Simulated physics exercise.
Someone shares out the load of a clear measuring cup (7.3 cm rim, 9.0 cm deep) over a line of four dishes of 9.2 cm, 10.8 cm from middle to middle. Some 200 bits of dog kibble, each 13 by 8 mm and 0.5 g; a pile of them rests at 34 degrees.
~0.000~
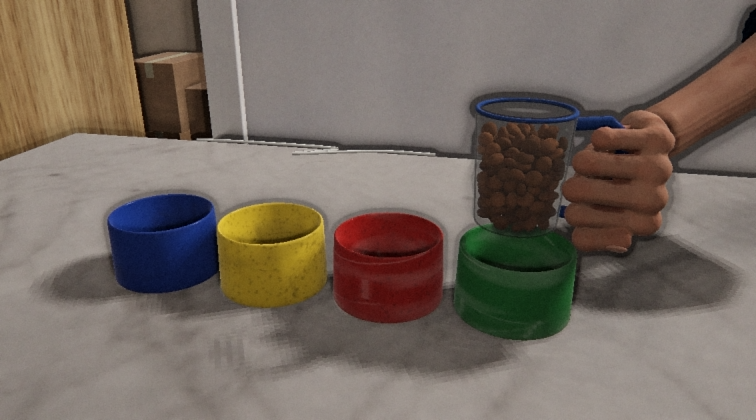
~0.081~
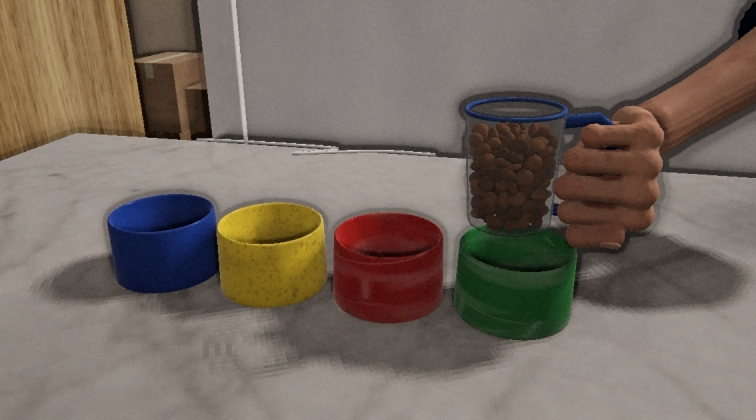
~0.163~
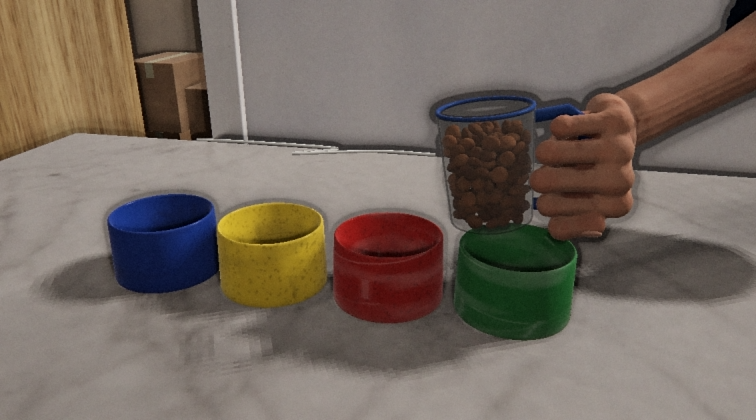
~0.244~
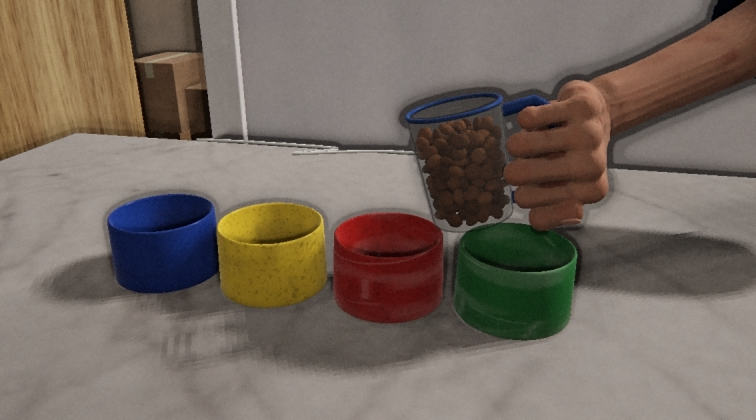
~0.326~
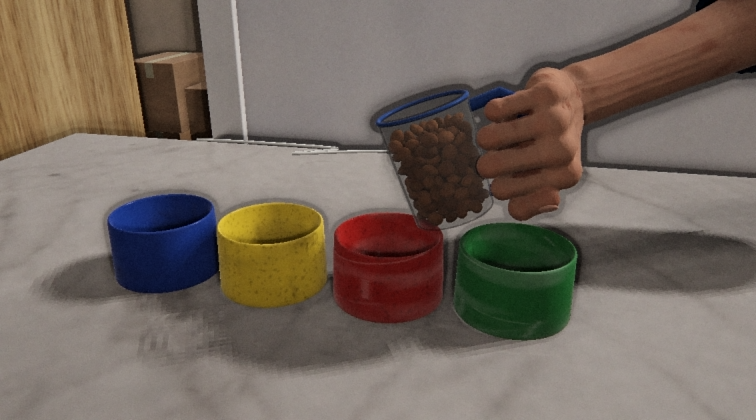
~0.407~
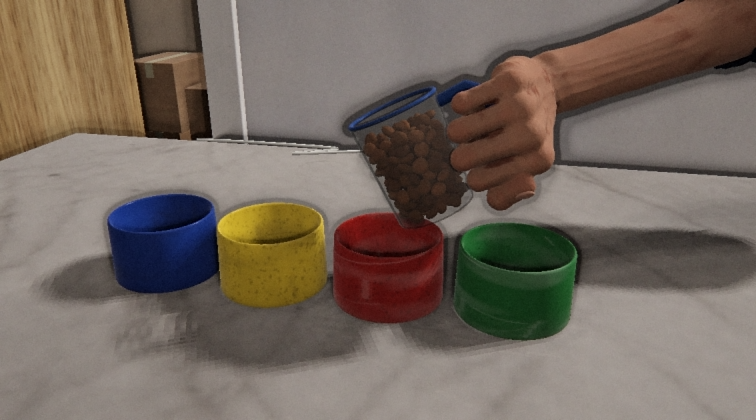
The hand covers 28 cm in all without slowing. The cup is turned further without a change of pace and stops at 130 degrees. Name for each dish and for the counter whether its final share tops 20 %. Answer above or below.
Red dish: Below; blue dish: Above; green dish: Below; yellow dish: Below; on the counter: Below.
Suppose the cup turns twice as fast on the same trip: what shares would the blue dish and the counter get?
Then: Blue 40; counter 30.
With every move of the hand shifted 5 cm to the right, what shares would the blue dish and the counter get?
Blue 50, counter 40.
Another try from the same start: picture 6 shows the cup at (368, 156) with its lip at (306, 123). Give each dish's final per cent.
Red 0, blue 100, green 0, yellow 0.
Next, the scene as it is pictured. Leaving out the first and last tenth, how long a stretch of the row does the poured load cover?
About 5 cm.
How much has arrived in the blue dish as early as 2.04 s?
Near 100 per cent so far.
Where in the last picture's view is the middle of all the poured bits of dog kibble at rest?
Around (163, 241).
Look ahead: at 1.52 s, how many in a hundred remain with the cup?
About 80 per cent.
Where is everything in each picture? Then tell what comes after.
Cup at (520, 167), tilt 0 degrees, lip at (477, 108), moved 0.0 cm; middle of the pieces at (516, 170); green dish at (517, 246); red dish at (389, 234); yellow dish at (271, 223); blue dish at (162, 213), in the first frame.
Cup at (512, 166), tilt 2 degrees, lip at (467, 109), moved 0.7 cm; middle of the pieces at (507, 169), in the second frame.
Cup at (488, 165), tilt 8 degrees, lip at (437, 112), moved 2.5 cm; middle of the pieces at (484, 168), in the third frame.
Cup at (463, 163), tilt 13 degrees, lip at (407, 116), moved 4.4 cm; middle of the pieces at (459, 167), in the fourth frame.
Cup at (438, 161), tilt 20 degrees, lip at (379, 121), moved 6.4 cm; middle of the pieces at (435, 165), in the fifth frame.
Cup at (414, 160), tilt 25 degrees, lip at (352, 126), moved 8.4 cm; middle of the pieces at (411, 164); green dish at (517, 246); red dish at (389, 234); yellow dish at (271, 223); blue dish at (162, 213). The cup turns about 75 degrees a second and travels 24 cm a second, in the sixth frame.
After 1.08 s, tilt 75 degrees; cup holds 100 %.
Then, at 1.52 s, tilt 107 degrees; cup holds 80 %, blue 15 %.
After 2.04 s, tilt 130 degrees; cup holds 0 %, blue 100 %.
By 2.5 s all is still; red 0 %, blue 100 %, green 0 %, yellow 0 %, counter 0 %.
